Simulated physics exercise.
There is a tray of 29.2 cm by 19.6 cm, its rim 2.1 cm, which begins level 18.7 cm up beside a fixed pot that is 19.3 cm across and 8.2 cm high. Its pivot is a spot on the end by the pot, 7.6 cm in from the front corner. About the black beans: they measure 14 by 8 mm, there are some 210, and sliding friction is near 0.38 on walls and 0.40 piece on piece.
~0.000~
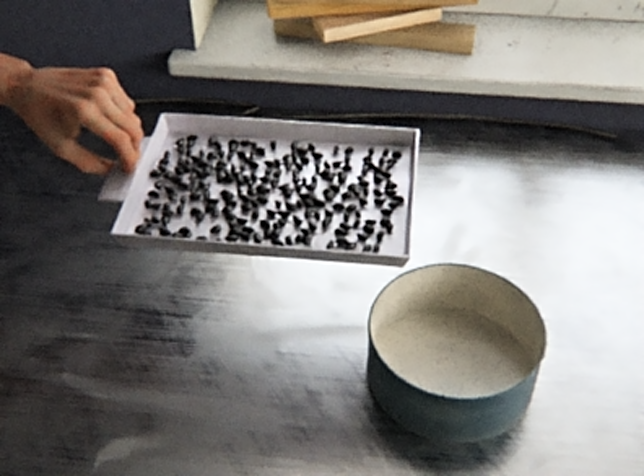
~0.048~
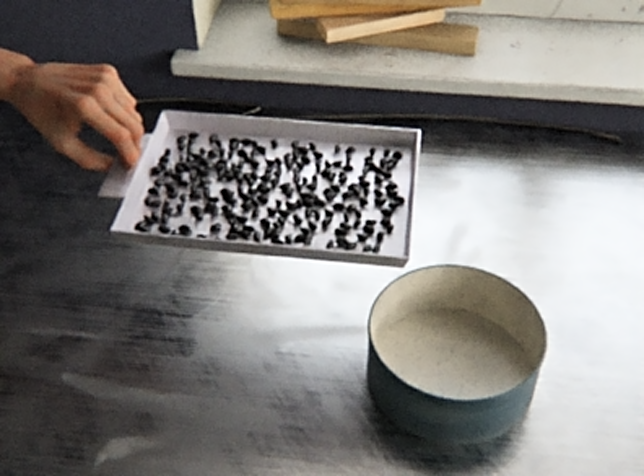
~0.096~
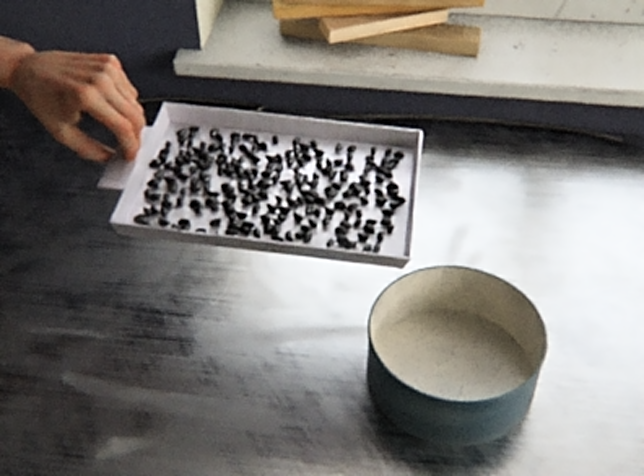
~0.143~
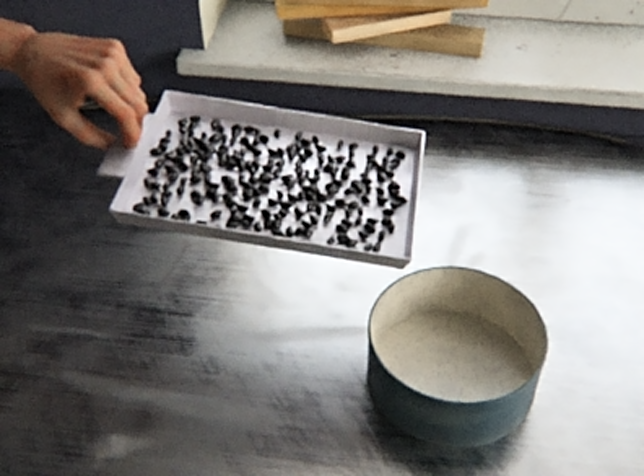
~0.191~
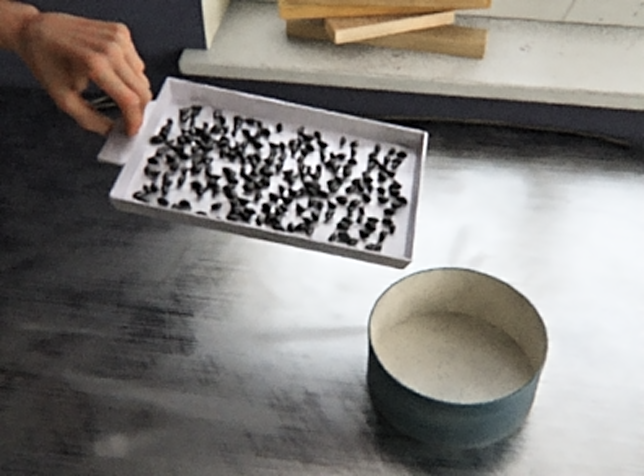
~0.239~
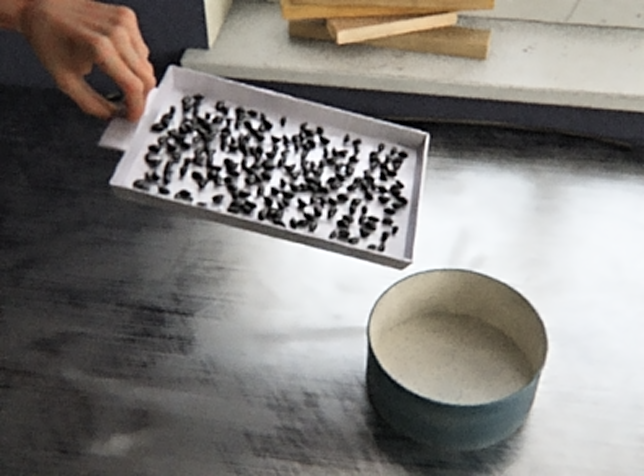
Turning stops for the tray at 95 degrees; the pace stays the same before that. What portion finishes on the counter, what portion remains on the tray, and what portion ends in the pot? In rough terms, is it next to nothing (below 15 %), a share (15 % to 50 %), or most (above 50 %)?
Counter: A medium amount, tray: A small amount, pot: The majority.
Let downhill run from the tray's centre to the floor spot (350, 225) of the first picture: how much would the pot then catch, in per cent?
The share comes to about 100 in a hundred.
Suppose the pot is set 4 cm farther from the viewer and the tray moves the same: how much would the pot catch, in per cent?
It would come to roughly 80 percent.
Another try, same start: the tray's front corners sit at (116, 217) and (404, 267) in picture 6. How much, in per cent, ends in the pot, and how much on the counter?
Final per cent - pot 55, counter 45.
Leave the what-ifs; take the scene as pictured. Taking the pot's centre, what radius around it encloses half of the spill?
I'd say around 16 centimetres.
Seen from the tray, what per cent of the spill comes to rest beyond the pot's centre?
About 60 per cent.
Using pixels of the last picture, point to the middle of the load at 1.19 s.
The load's centre is near (421, 206) at that time.
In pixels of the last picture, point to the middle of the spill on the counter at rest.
(471, 287).
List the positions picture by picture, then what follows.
In the first frame, tray tilt 0 degrees, front corners at (118, 230) and (405, 252); middle of the pieces at (265, 191); pot at (457, 326).
In the second frame, tray tilt 1 degrees, front corners at (118, 227) and (405, 253); middle of the pieces at (265, 190).
In the third frame, tray tilt 3 degrees, front corners at (117, 218) and (405, 253); middle of the pieces at (266, 186).
In the fourth frame, tray tilt 6 degrees, front corners at (117, 206) and (407, 254), lowest corner right front; middle of the pieces at (267, 180).
In the fifth frame, tray tilt 9 degrees, front corners at (117, 193) and (407, 255), lowest corner right front; middle of the pieces at (268, 174).
In the sixth frame, tray tilt 12 degrees, front corners at (118, 180) and (408, 256), lowest corner right front; middle of the pieces at (269, 167); pot at (457, 332). The tray's pace is about 70 degrees a second.
After 0.81 s, tilt 51 degrees; the tray holds 100 %, the pot 0 %.
After 1.19 s, tilt 77 degrees; the tray holds 70 %, the pot 15 %.
Then, at 1.66 s, tilt 95 degrees; the tray holds 0 %, the pot 55 %.
At rest (2.8 s), counter 40 %, tray 0 %, pot 60 %.
